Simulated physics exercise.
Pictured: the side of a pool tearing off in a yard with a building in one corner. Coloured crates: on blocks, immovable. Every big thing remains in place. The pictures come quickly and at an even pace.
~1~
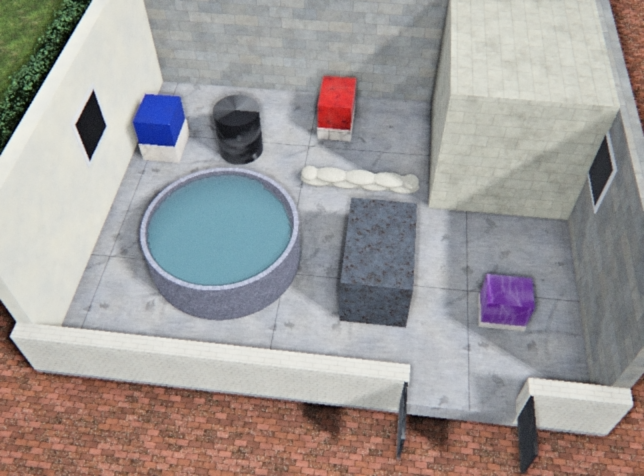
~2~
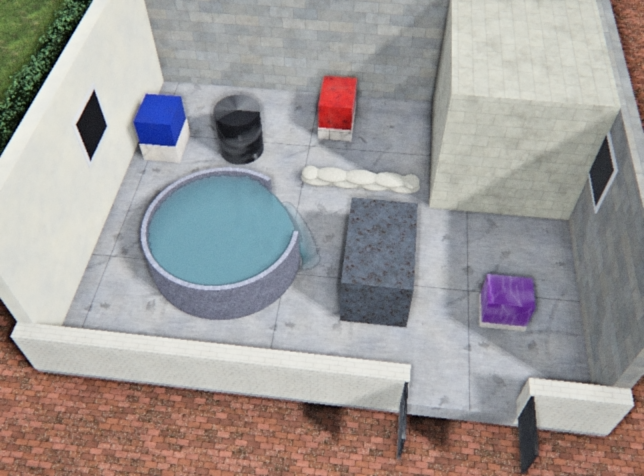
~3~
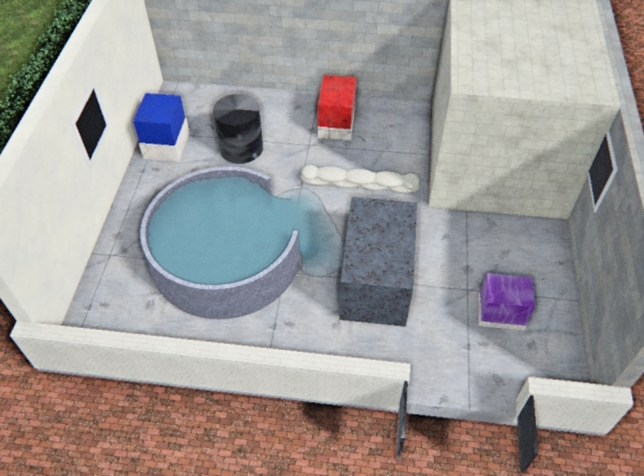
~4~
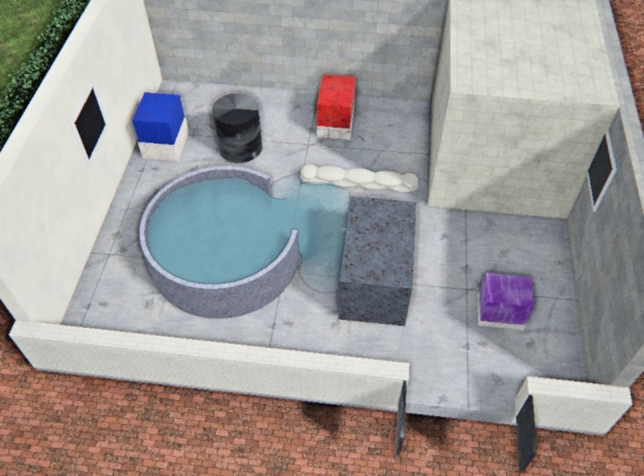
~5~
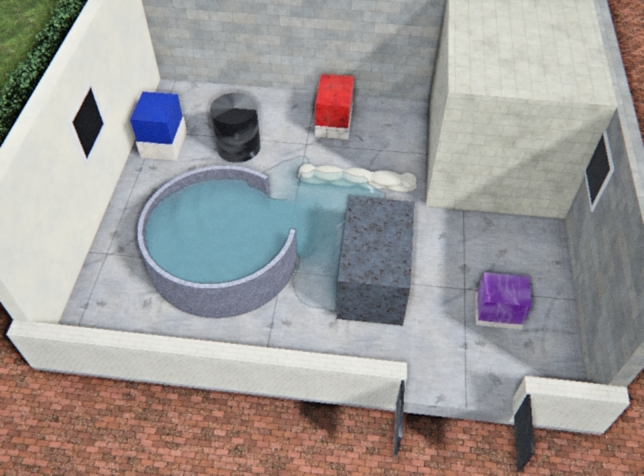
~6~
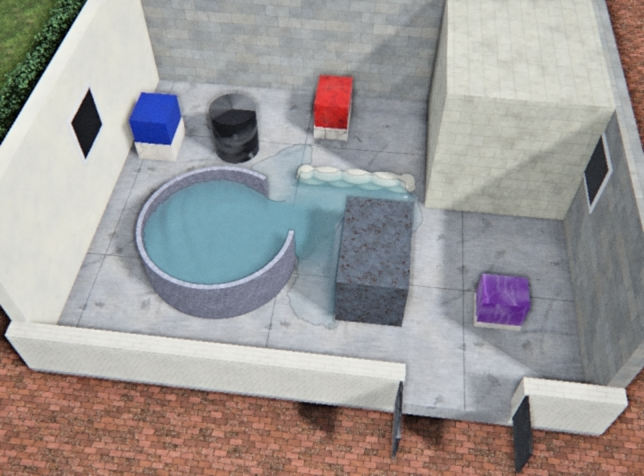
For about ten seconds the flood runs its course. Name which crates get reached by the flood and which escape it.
The red crate escapes it; the purple crate gets reached; the blue crate escapes it.
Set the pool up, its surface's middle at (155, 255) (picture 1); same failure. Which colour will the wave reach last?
That would be the blue one.
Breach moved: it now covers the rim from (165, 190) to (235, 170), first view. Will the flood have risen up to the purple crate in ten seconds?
In my view the purple crate is never reached.
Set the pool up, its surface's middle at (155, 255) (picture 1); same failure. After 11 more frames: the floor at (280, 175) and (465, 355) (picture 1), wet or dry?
The first spot is wetted, while the second is not reached.
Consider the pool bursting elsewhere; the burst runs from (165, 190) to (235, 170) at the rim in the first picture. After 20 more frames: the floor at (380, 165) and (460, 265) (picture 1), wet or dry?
Submerged, waterless.
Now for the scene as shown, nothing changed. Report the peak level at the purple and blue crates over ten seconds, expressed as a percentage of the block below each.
Around 160 in a hundred for the first and 30 in a hundred for the second.
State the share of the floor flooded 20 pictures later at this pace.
My best guess is some 70 %.
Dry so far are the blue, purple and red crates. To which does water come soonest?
Note: The red one is first.
A moment on, water covers 30 % of the floor; the red crate water round its plinth, the purple crate not reached, the blue crate not reached.
Next, water covers 50 % of the floor; the red crate water round its plinth, the purple crate water round its plinth, the blue crate not reached.
Then, water covers 70 % of the floor; the red crate water round its plinth, the purple crate water round its plinth, the blue crate not reached.
Later, water covers 95 % of the floor; the red crate water round its plinth, the purple crate water round its plinth, the blue crate water round its plinth.
In the end, water covers 100 % of the floor; the red crate stayed above the water, the purple crate was topped, the blue crate stayed above the water.
